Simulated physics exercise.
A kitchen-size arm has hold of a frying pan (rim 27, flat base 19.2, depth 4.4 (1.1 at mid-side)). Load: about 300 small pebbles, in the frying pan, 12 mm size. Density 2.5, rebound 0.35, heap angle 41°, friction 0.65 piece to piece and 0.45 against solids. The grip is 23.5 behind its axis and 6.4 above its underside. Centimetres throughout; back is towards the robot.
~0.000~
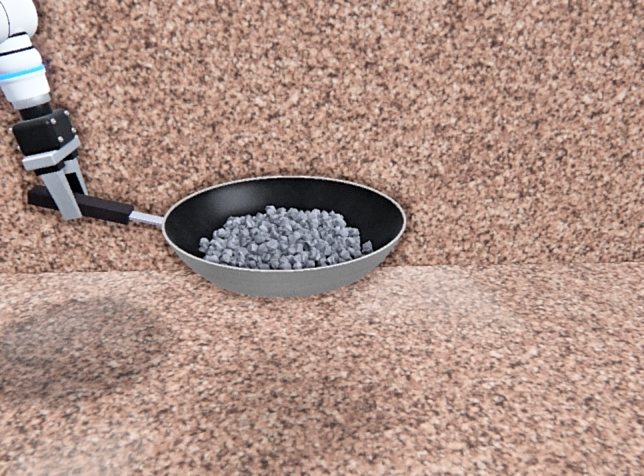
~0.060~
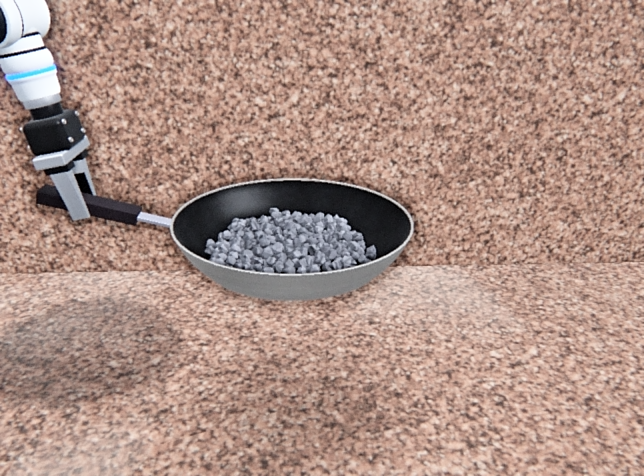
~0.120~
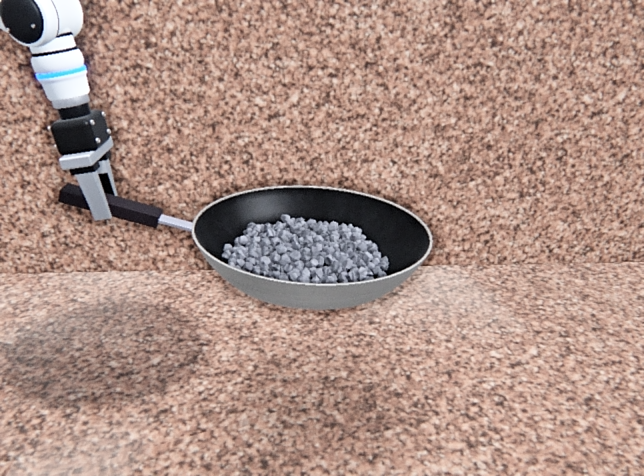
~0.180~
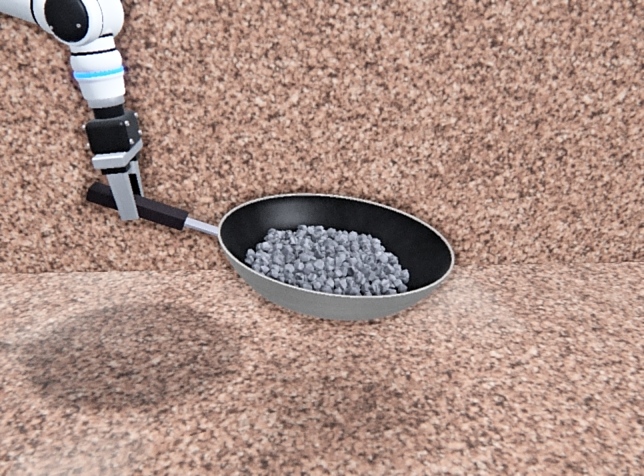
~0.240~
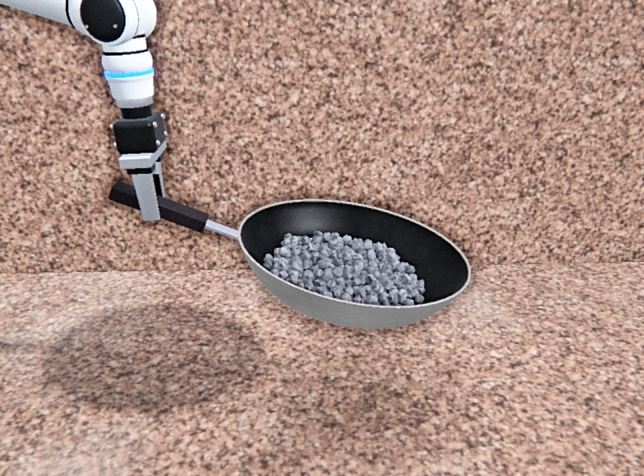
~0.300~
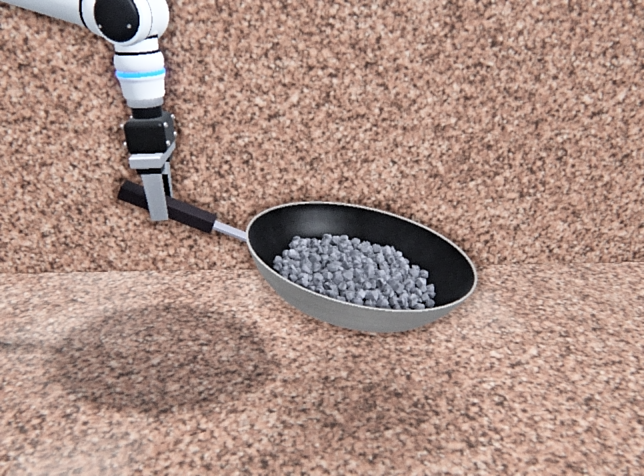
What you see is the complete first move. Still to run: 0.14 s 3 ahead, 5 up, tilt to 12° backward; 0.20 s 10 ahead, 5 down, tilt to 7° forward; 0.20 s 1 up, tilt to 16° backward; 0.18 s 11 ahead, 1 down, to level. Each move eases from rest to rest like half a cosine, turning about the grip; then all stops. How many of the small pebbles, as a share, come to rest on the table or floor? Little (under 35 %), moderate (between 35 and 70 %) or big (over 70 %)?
A little share, under 35 %, ends on the table or floor.
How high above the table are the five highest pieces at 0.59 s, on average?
About 48 cm.
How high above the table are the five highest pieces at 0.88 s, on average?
About 48 cm.
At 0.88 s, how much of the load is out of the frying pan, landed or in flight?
Near 15 per cent so far.
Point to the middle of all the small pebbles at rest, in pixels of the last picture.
At about (531, 242).
After 0.59 s, tilted 4° forward, highest piece 48 above the table; 8 in the frying pan, 292 in flight or on a rim.
After 0.88 s, tilted 14° backward, highest piece 55 above the table; 256 in the frying pan, 24 on the table or floor, 20 in flight or on a rim.
After 1.22 s, level, highest piece 30 above the table; 256 in the frying pan, 34 on the table or floor, 10 in flight or on a rim.
After 2.27 s, level, highest piece 27 above the table; 256 in the frying pan, 44 on the table or floor.
At rest, 256 in the frying pan, 44 on the table or floor. That is 15 % on the table or floor.
